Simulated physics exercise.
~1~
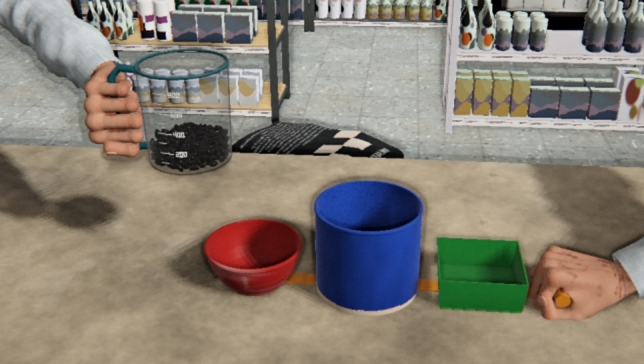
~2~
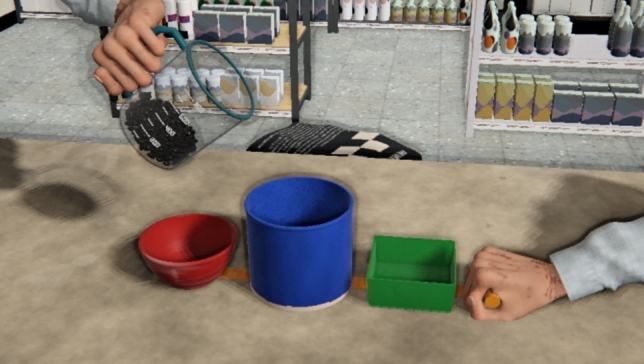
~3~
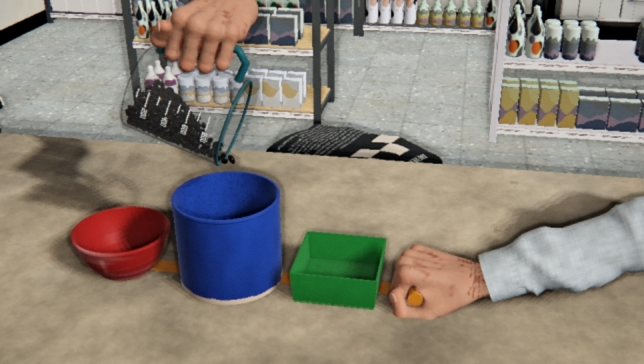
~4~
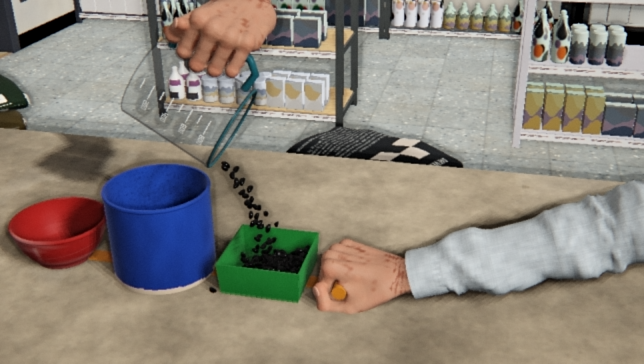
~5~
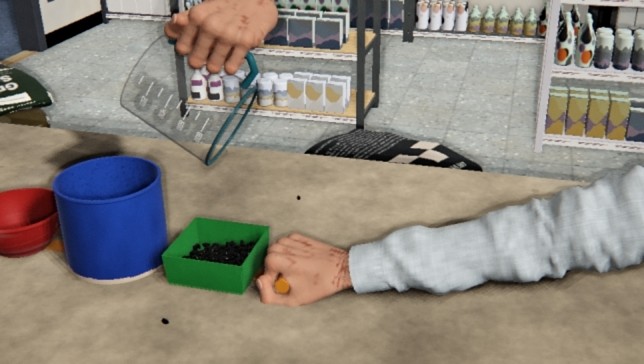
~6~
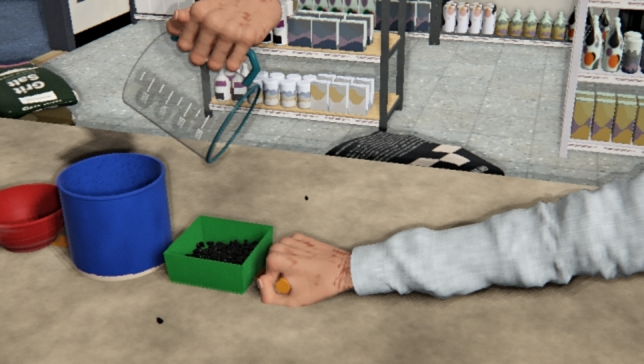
In the video, one hand slides a joined row of a red bowl, blue pot and green tin leftward across a table while another tips a clear jug of black beans until it empties, leaving a visible pile in the green tin and a couple of stray beans on the table.
